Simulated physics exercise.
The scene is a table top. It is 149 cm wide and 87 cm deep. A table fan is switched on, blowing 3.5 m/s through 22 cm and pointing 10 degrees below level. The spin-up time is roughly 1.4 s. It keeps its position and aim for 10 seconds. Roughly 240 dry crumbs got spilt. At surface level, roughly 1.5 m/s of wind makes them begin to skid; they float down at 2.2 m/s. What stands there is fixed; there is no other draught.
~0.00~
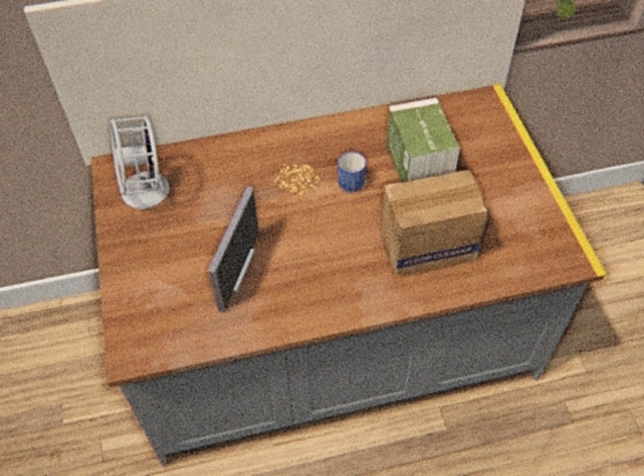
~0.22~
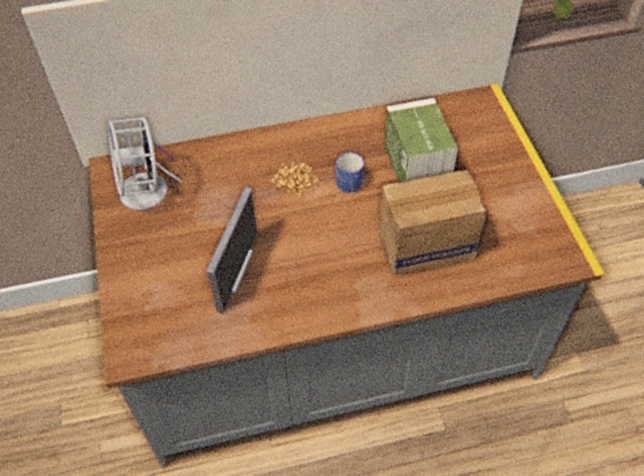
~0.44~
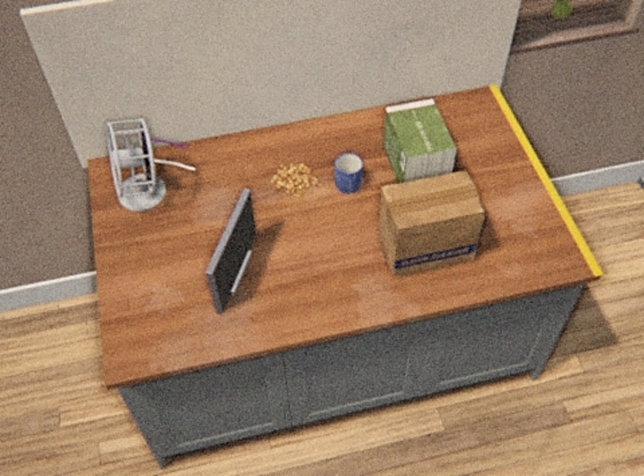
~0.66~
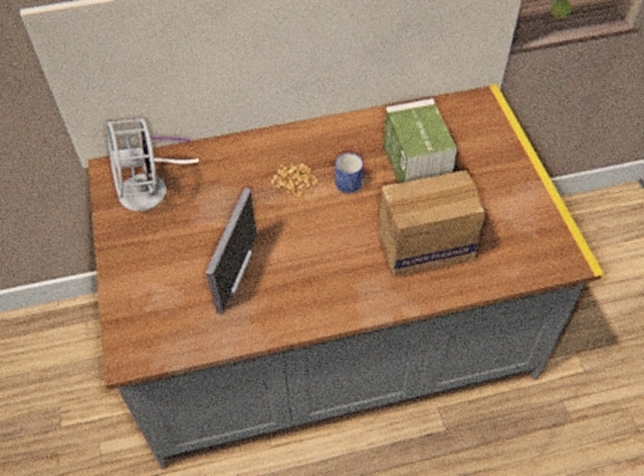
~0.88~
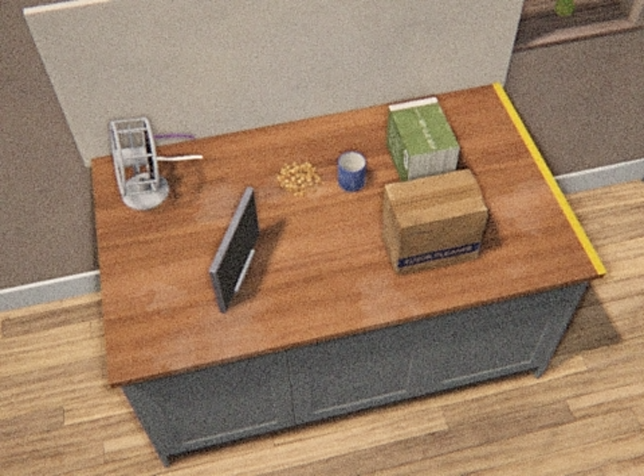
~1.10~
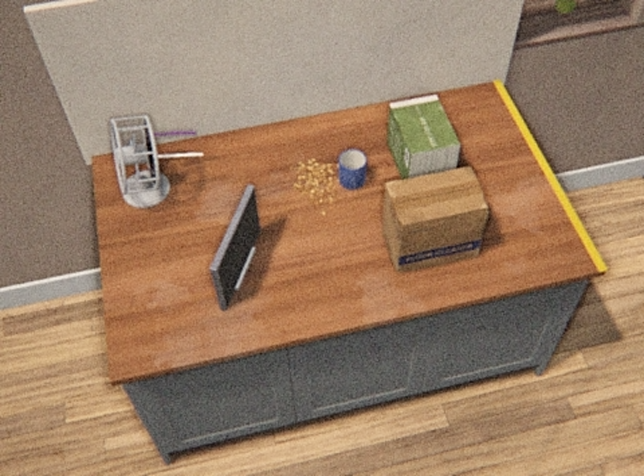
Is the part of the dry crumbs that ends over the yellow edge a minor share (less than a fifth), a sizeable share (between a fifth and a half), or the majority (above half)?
It is a minor share.
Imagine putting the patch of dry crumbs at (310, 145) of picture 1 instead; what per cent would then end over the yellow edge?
Share at the end: About 90 %.
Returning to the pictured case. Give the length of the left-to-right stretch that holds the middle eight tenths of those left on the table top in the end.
40 centimetres or so.
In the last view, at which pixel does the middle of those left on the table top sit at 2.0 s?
Around (390, 226).
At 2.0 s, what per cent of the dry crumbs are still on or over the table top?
Near 100 per cent, more or less.
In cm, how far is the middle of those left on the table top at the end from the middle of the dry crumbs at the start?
That works out close to 35 centimetres.
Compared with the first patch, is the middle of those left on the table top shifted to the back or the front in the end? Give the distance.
Forward, about 25 cm.
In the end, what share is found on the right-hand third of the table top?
I'd put it at about 30 percent.
After 2.0 s, 76 % are on the move or not yet settled, 0 % are over the yellow edge; the middle of those still in play is near (390, 226).
After 3.2 s, 69 % are on the move or not yet settled, 0 % are over the yellow edge; the middle of those still in play is near (394, 223).
After 5.5 s, 63 % are on the move or not yet settled, 0 % are over the yellow edge; the middle of those still in play is near (394, 223).
After 10.0 s, at the end, 0 % are over the yellow edge; the middle of those still in play is near (396, 222).
